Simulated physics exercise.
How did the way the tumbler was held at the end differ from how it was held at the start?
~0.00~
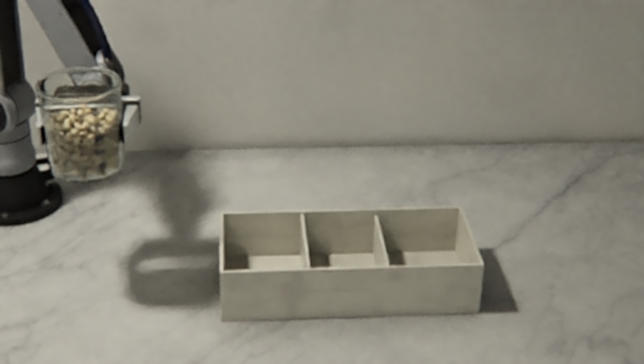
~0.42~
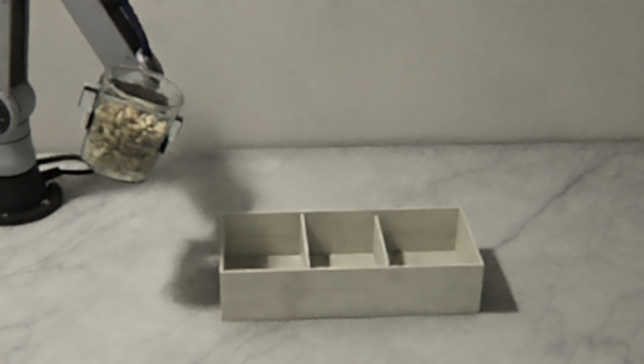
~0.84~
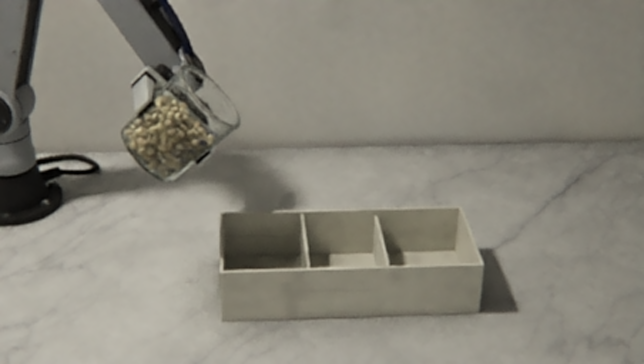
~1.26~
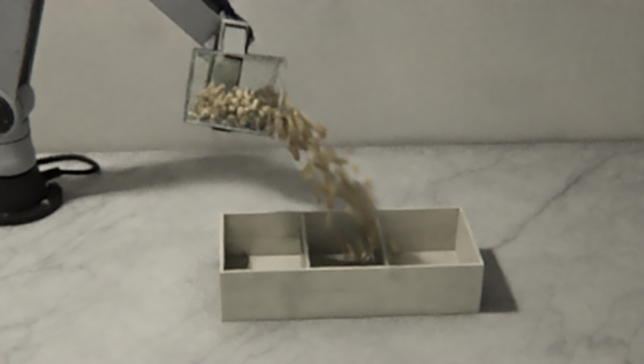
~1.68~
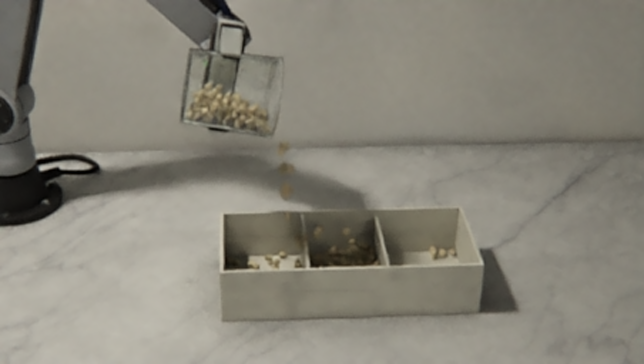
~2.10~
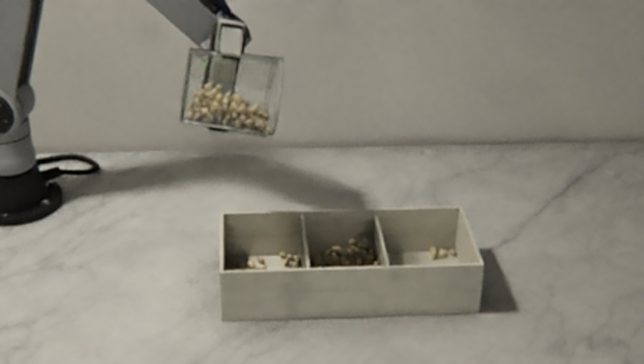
At the start the tumbler was held upright, but by the end it was tipped over on its side.
